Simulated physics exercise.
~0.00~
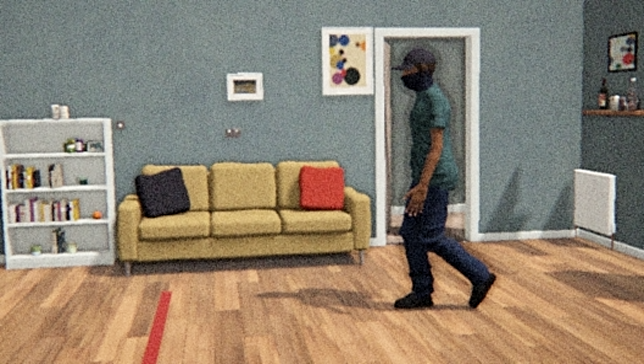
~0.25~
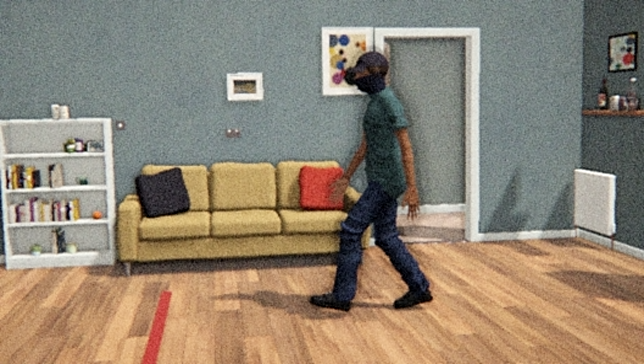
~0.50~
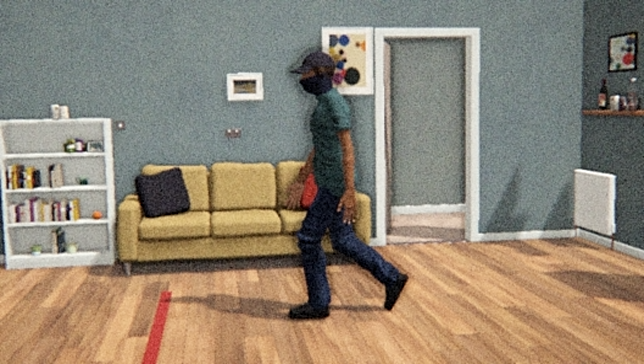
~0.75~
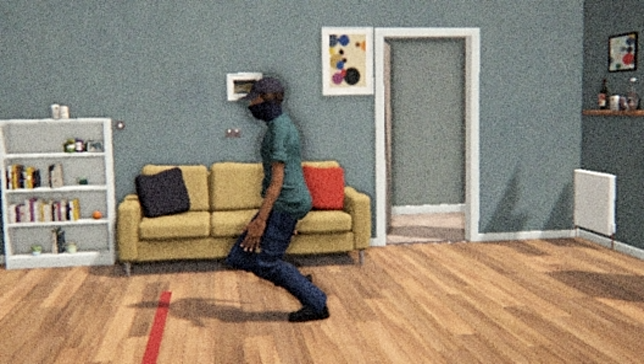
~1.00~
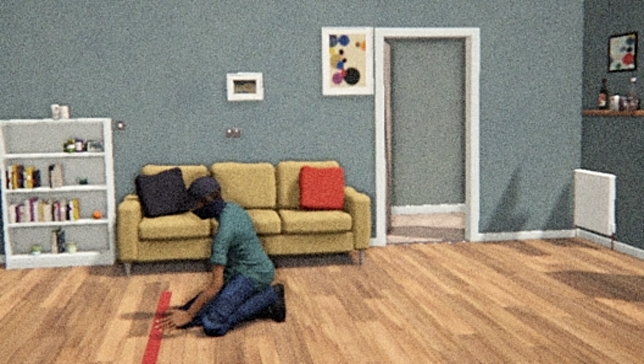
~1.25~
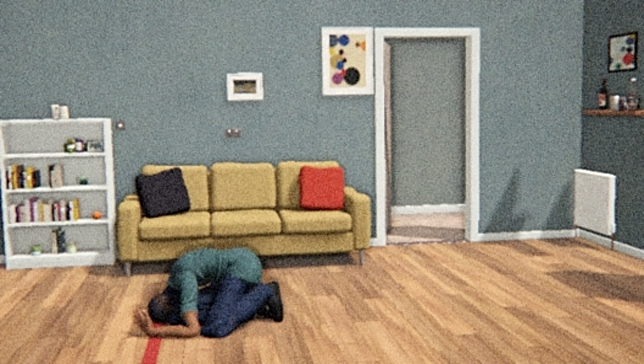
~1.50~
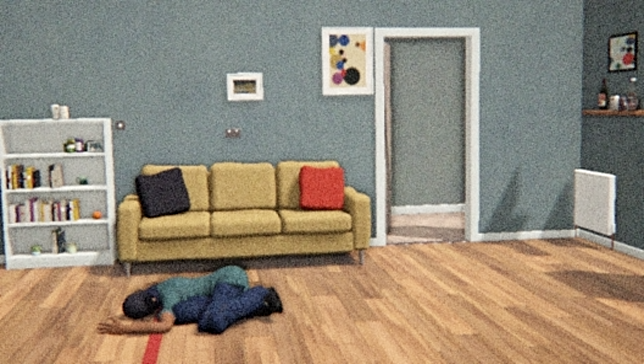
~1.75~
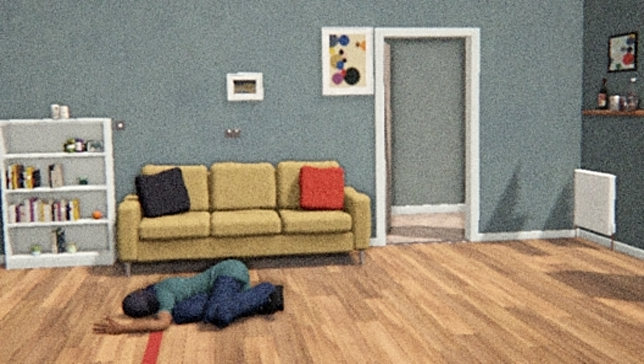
A man in a dark cap, dark face covering, green T-shirt and blue trousers walks left across a wooden floor, seen from the side by a still camera. Behind him are a mustard sofa with black and red cushions, a white bookshelf at left and an open doorway at right. Nearing a red strip on the floor, he sinks with bending knees, drops onto them and pitches forward, his hands reaching down to the strip. His torso folds over and flattens. He ends lying still, head and arms across the strip, chest and hips short of it.
